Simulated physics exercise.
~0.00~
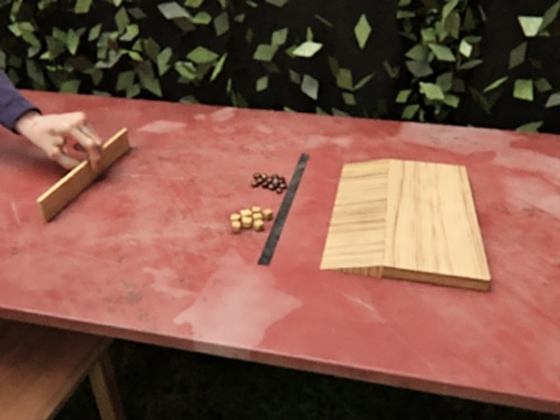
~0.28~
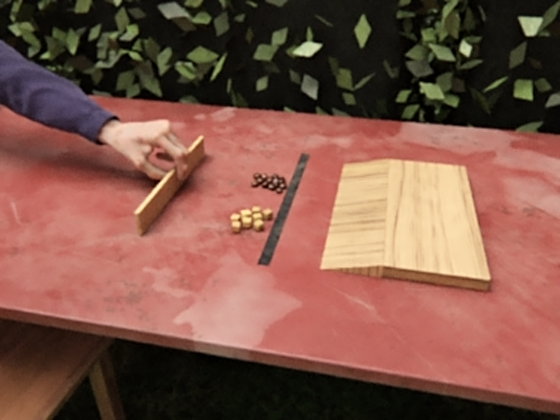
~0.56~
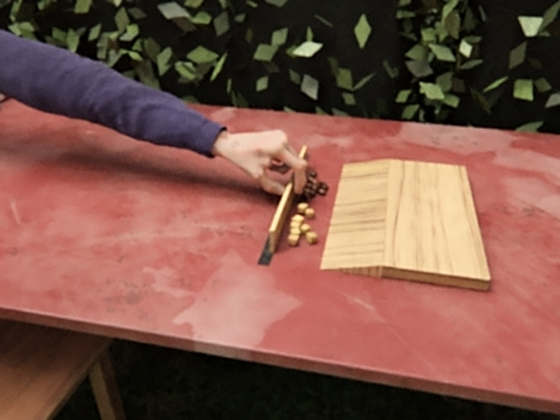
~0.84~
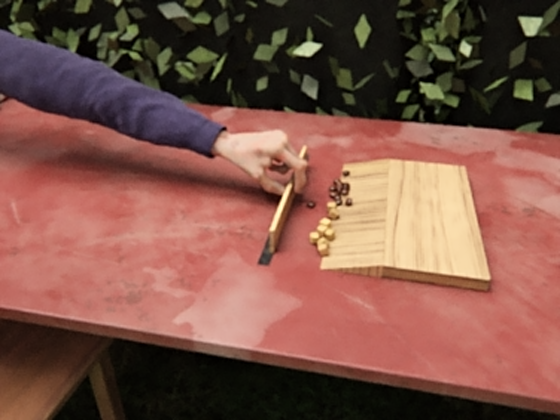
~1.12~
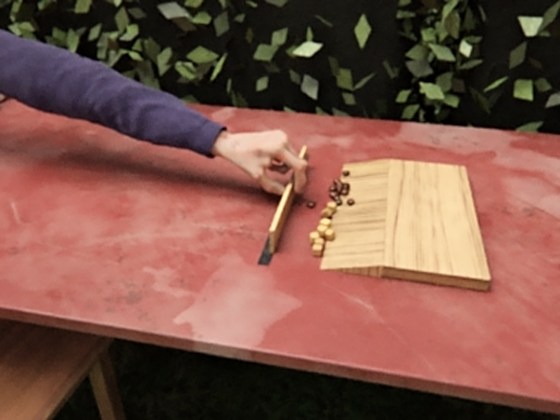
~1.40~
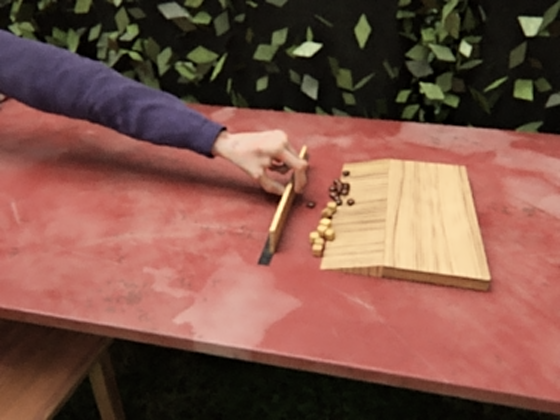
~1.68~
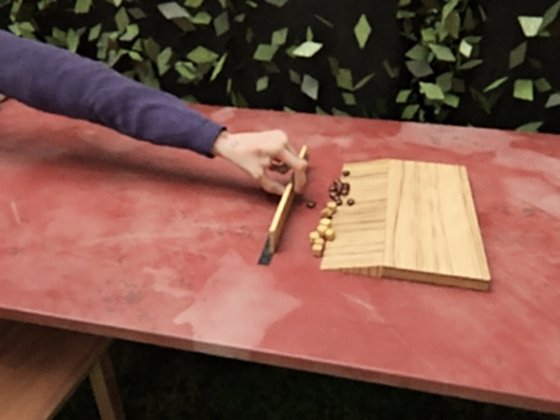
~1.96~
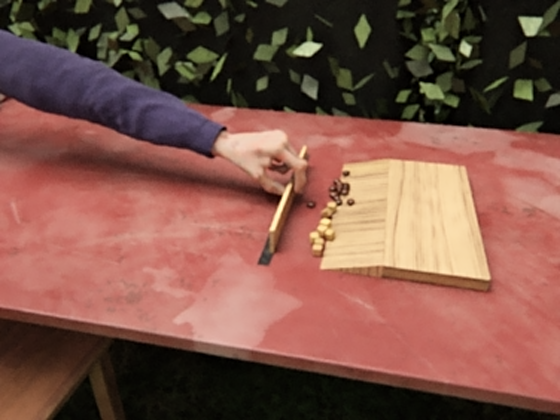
The footage shows a hand sliding an upright strip of wood rightward across a red table, pushing a light heap and a dark heap toward a wooden ramp. The strip stops at the black tape, and the pieces roll on slightly, coming to rest around the ramp's lower edge.
